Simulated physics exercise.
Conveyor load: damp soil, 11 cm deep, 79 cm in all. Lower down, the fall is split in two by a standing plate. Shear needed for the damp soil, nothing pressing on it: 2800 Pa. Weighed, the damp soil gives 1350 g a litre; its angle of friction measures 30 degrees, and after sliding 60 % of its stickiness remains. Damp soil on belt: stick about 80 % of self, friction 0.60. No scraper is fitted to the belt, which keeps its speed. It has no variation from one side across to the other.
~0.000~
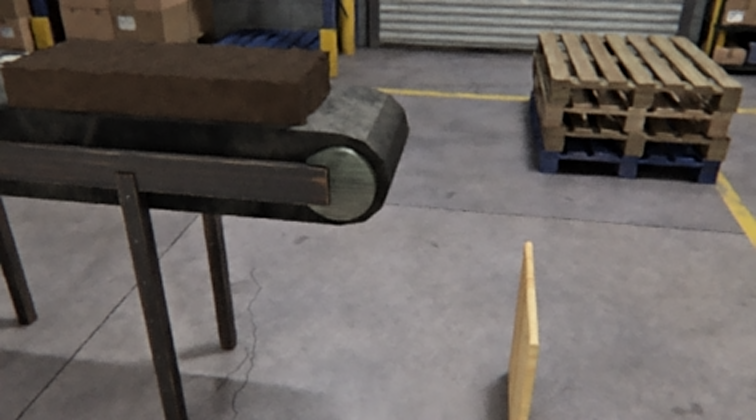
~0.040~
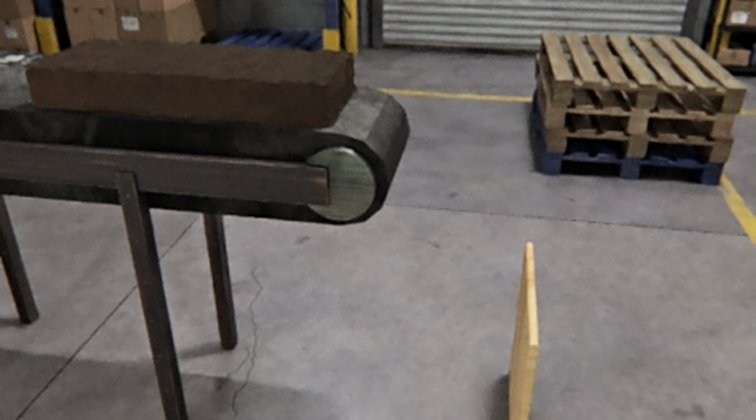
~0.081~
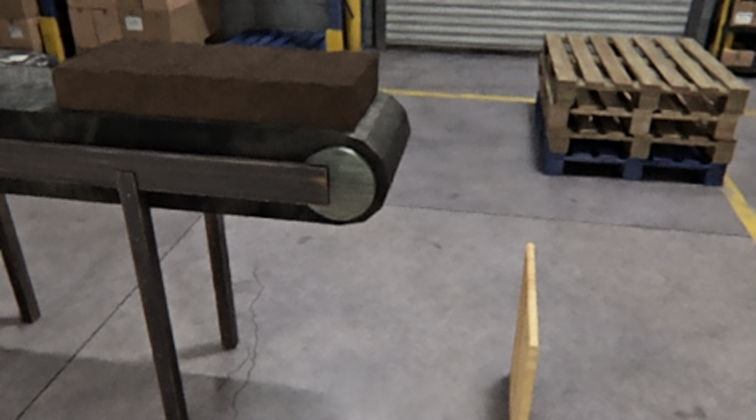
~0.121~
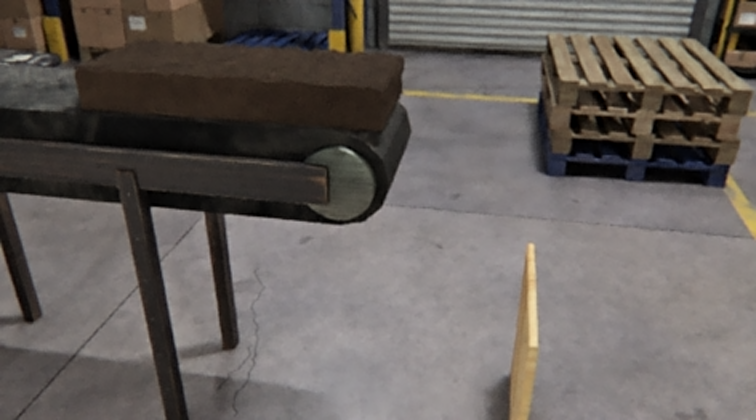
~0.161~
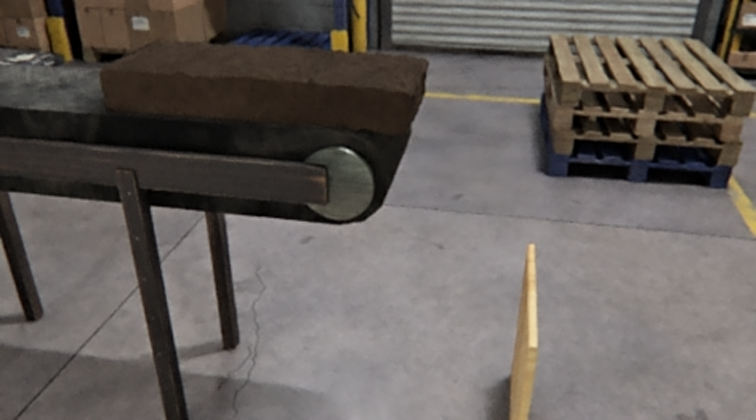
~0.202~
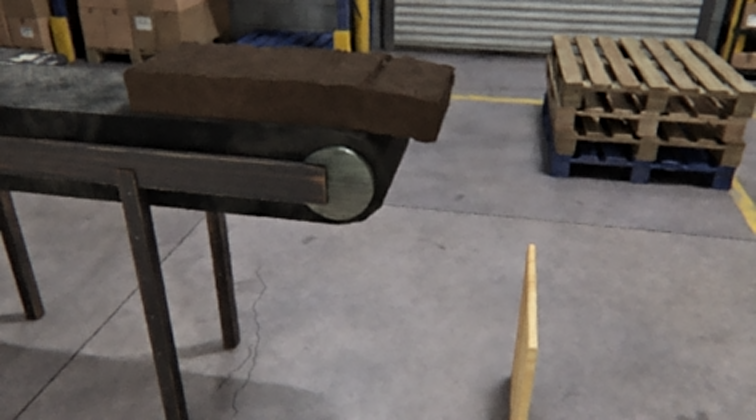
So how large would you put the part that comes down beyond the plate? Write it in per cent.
I would put it near 100 %.
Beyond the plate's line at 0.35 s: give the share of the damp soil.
Share: Close to 0 %.
After 0.35 s, 0 % is beyond the plate's line.
After 0.52 s, 33 % is beyond the plate's line.
After 0.69 s, 72 % is beyond the plate's line.
After 0.86 s, 100 % is beyond the plate's line.
After 1.98 s, 100 % is beyond the plate's line.
